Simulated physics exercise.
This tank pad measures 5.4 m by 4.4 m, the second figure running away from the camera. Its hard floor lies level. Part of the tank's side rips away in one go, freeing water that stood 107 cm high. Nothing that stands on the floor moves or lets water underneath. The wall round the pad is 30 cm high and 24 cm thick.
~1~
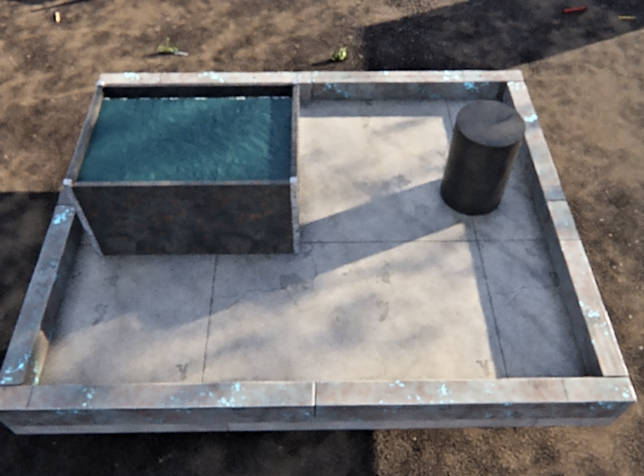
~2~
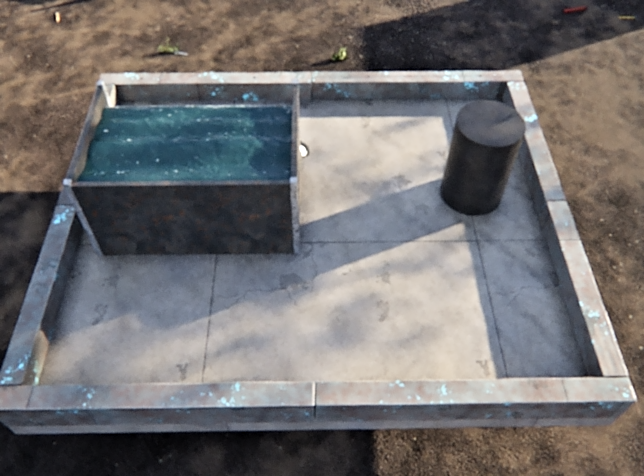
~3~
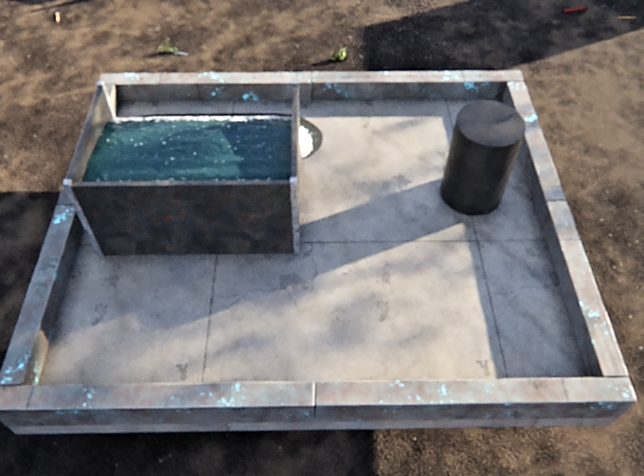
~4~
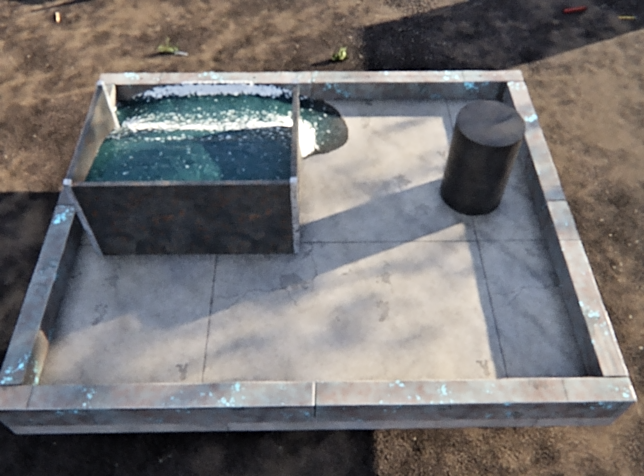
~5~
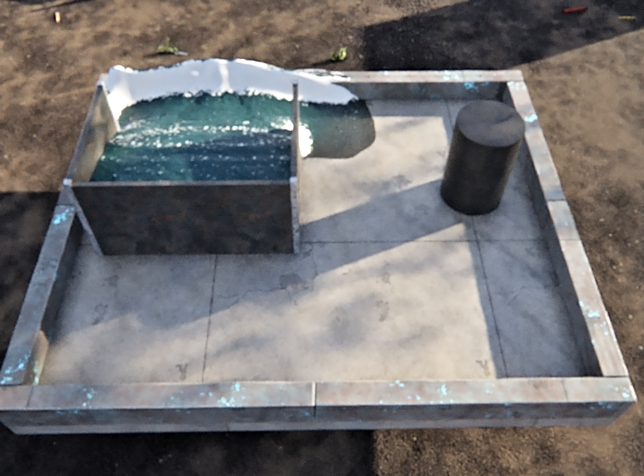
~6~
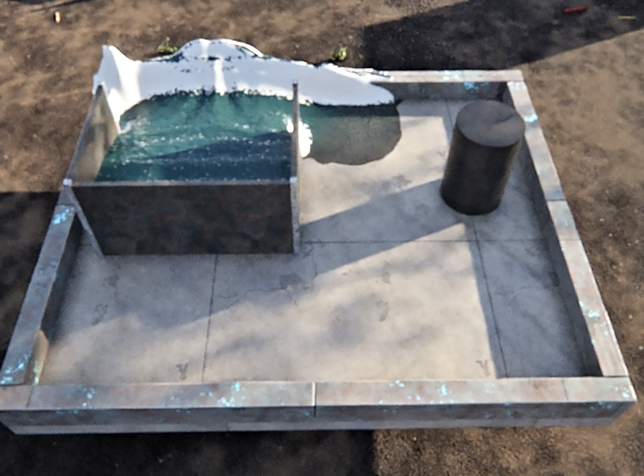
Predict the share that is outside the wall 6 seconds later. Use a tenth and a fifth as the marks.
Of the water, more than a fifth goes over.
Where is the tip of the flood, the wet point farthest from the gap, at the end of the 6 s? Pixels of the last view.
Around (575, 389).
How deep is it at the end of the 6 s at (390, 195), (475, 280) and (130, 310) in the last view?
About 7, 4 and 1 cm.
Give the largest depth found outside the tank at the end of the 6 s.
Roughly 24 cm.
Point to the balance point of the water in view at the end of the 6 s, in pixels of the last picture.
Near (298, 195).
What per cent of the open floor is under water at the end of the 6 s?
Some 95 per cent of it.
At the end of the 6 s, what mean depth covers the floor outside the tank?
About 9 cm.
A moment later water covers 25 % of the floor and is deepest (104 cm) near (121, 104); 14 % is over the wall.
Soon after water covers 30 % of the floor and is deepest (69 cm) near (134, 104); 23 % is over the wall.
Next water covers 45 % of the floor and is deepest (36 cm) near (121, 104); 36 % is over the wall.
Later on water covers 65 % of the floor and is deepest (26 cm) near (496, 118); 36 % is over the wall.
At the end water covers 80 % of the floor and is deepest (24 cm) near (121, 104); 36 % is over the wall.
